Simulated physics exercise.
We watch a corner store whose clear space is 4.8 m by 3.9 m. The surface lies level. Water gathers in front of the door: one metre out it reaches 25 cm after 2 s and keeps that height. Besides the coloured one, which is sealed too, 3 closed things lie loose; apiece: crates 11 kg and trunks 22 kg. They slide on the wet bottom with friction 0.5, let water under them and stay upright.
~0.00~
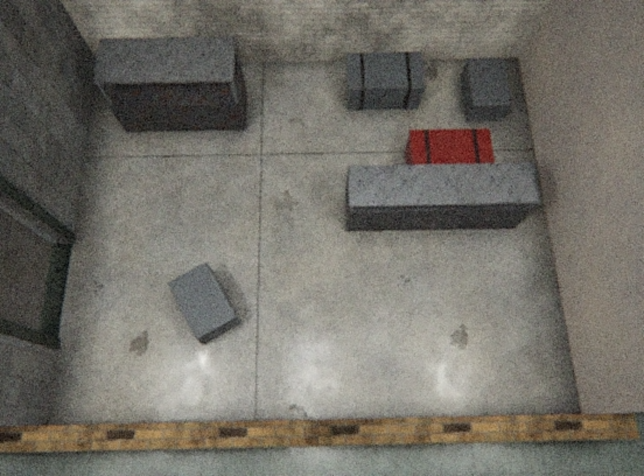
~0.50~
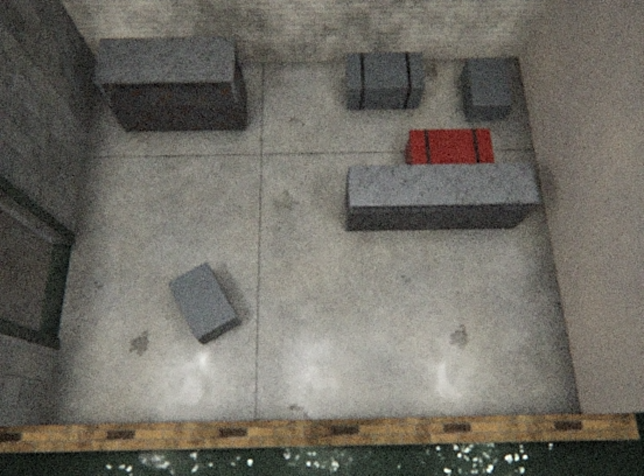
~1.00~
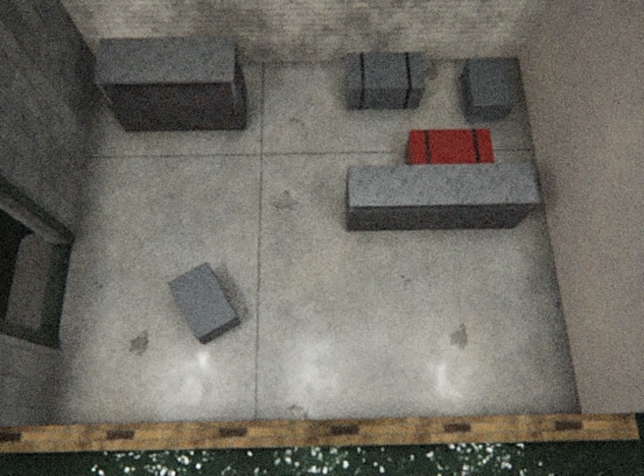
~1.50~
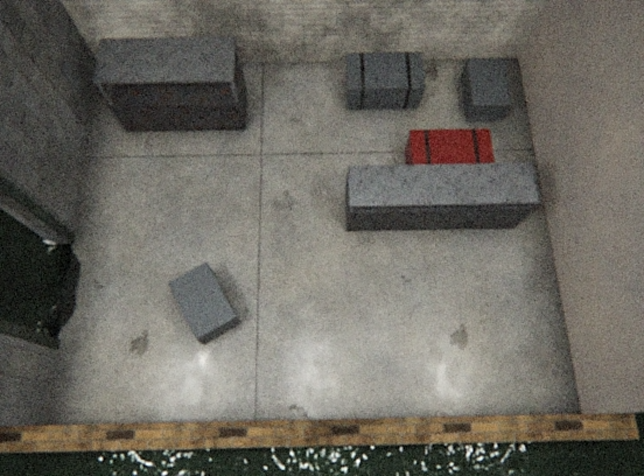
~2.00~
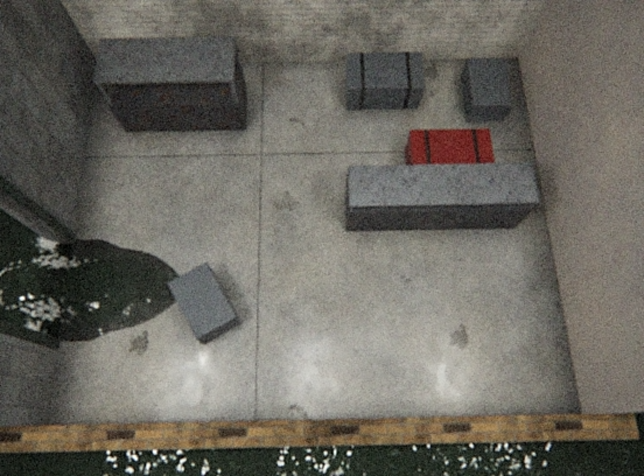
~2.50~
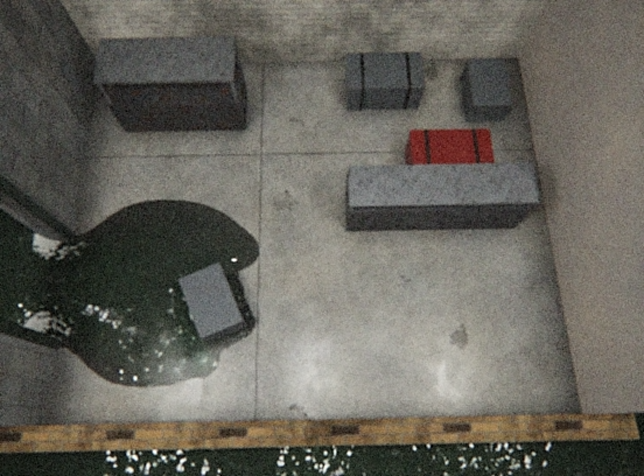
At first the store's concrete floor is dry, with gray blocks and a strapped red trunk standing still while dark water appears beyond the front edge. Water then comes through the opening at left and spreads across the floor, surrounding the tilted gray box, which shifts slightly; the rest stay put.
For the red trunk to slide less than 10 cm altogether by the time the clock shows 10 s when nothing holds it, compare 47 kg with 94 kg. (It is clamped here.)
For it, the lower weight is enough.
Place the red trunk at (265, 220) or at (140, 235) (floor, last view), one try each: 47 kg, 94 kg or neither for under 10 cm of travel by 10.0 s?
In turn: Either load holds; the smaller is enough.
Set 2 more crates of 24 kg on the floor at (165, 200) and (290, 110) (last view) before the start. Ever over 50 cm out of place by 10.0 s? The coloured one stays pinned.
In turn: Short of it, less.
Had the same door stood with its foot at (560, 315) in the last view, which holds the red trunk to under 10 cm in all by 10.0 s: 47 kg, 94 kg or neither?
In that case the smaller load will do.
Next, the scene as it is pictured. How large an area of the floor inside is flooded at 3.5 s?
Some 8.5 m2.
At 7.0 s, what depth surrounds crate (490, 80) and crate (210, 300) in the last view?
About 6 and 13 cm.
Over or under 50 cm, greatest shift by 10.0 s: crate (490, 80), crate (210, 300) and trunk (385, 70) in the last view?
In turn: Less, more, under.
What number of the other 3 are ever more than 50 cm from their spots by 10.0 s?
1 of them.
After 3.5 s the red trunk would be 0 cm from its start with 47 kg and 0 cm from its start with 94 kg; 0 cm of water round it then.
After 4.5 s the red trunk would be 0 cm from its start with 47 kg and 0 cm from its start with 94 kg; 2 cm of water round it then.
After 7.0 s the red trunk would be 0 cm from its start with 47 kg and 0 cm from its start with 94 kg; 6 cm of water round it then.
After 10.0 s the red trunk would be 0 cm from its start with 47 kg and 0 cm from its start with 94 kg; 10 cm of water round it then.
